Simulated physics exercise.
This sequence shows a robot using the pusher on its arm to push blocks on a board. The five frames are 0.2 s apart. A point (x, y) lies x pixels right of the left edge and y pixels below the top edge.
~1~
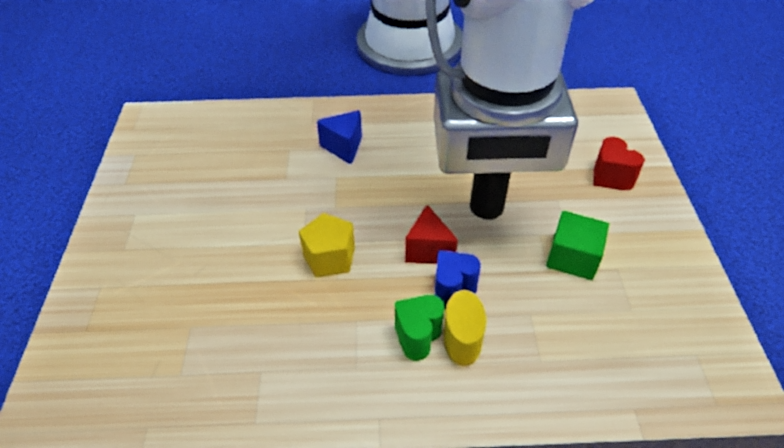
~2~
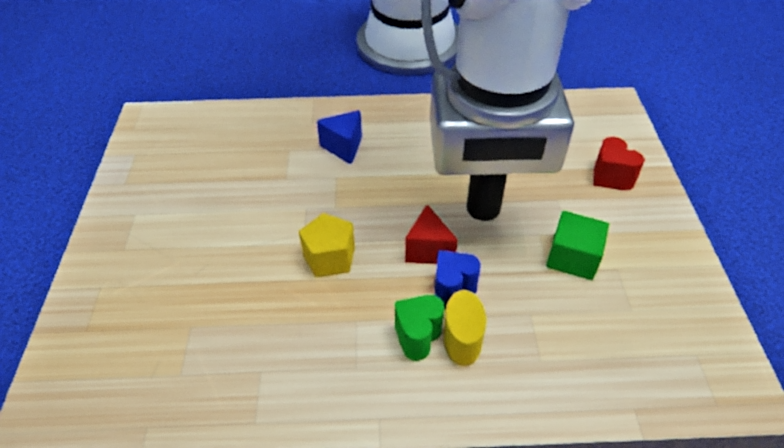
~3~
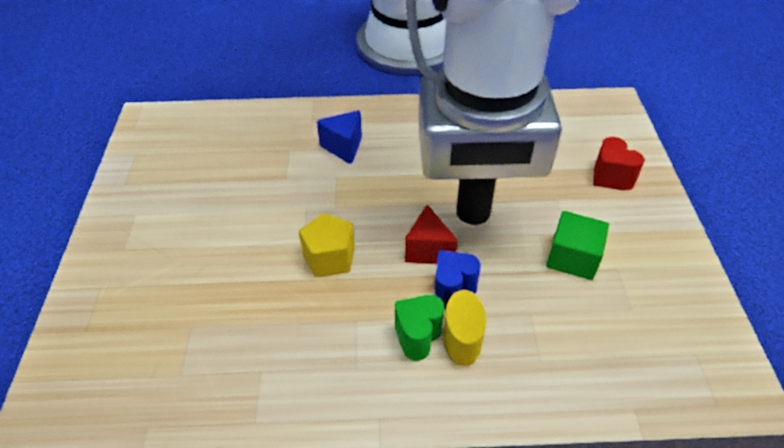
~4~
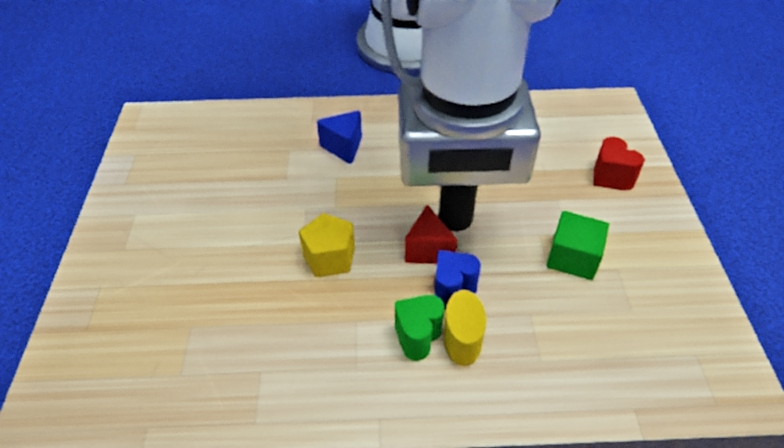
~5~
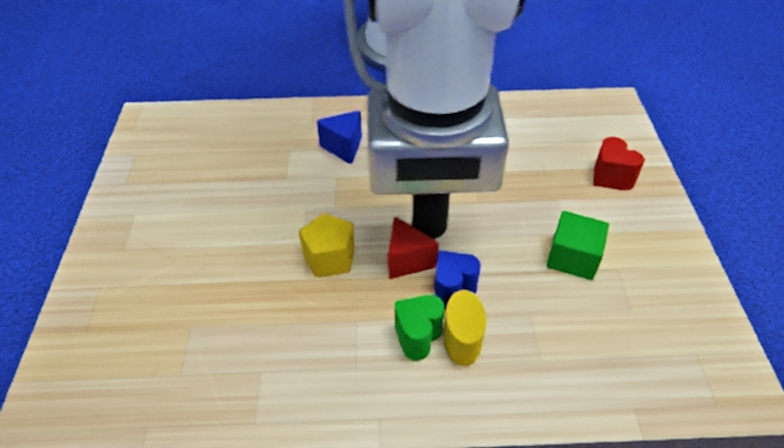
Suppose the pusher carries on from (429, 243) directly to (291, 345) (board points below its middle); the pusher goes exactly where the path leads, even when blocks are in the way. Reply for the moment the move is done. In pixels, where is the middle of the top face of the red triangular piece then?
I'd guess (255, 347).
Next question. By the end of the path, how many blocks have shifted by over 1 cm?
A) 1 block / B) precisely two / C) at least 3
The one that fits is A, 1 block.
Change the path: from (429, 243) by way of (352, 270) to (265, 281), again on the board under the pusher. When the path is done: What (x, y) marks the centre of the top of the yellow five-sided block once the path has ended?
Around pixel (259, 224).
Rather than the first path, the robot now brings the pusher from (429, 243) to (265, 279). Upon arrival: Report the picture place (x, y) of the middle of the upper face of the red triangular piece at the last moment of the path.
Answer: (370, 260).
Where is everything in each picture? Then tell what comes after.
In the first picture, lower end of the pusher at (487, 208), tops of blocks, yellow five-sided block at (327, 233), red triangular piece at (430, 226).
In the second picture, pusher at (483, 209), blocks as before.
In the third picture, pusher at (473, 213), blocks as before.
In the fourth picture, pusher at (456, 219), blocks as before.
In the fifth picture, pusher at (430, 226), yellow five-sided block at (327, 233), red triangular piece at (408, 237).
What follows on the original path. One third of the way, pusher at (386, 259); red triangular piece at (361, 271).
Two thirds of the way, pusher at (337, 294); red triangular piece at (309, 309).
At the end, pusher at (287, 330); yellow five-sided block not moved; red triangular piece at (255, 347).
